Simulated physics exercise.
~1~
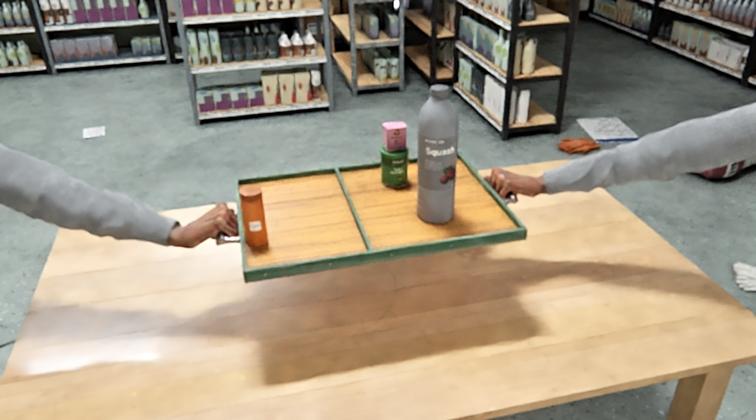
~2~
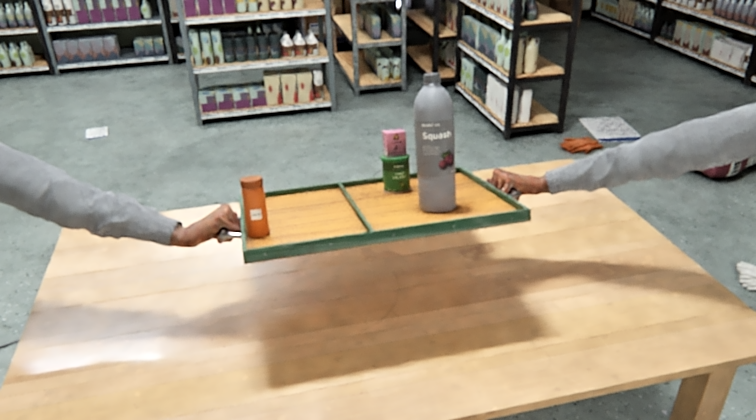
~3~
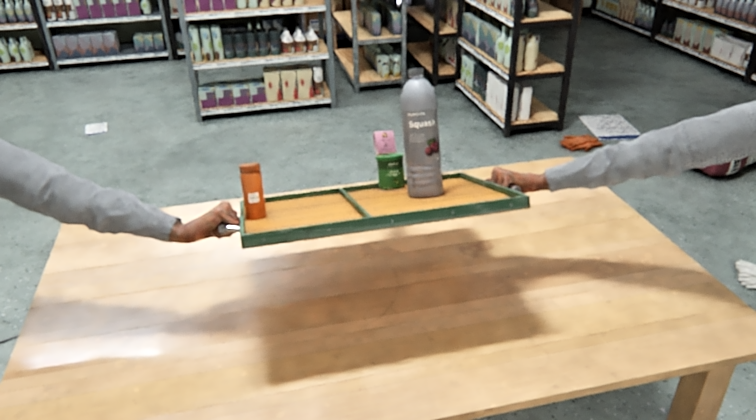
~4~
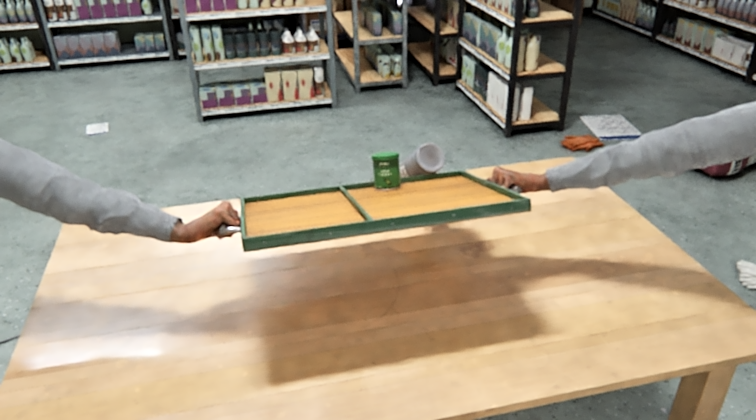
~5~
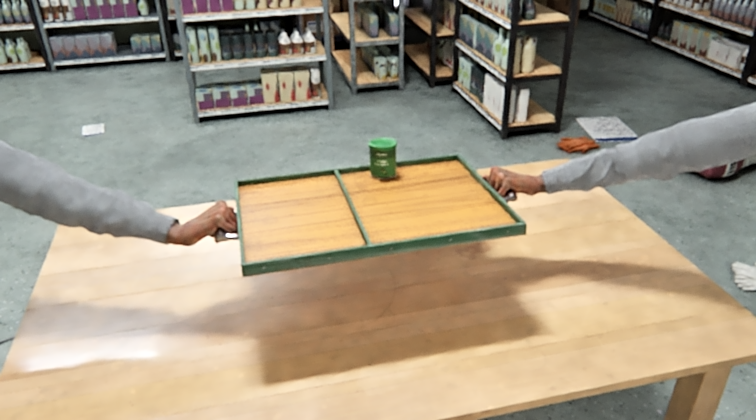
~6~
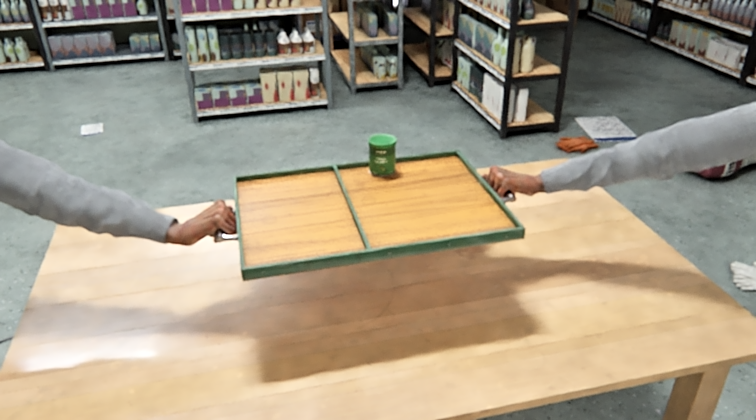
In a shop, two hands tilt a tray until all but the green tin fall off.
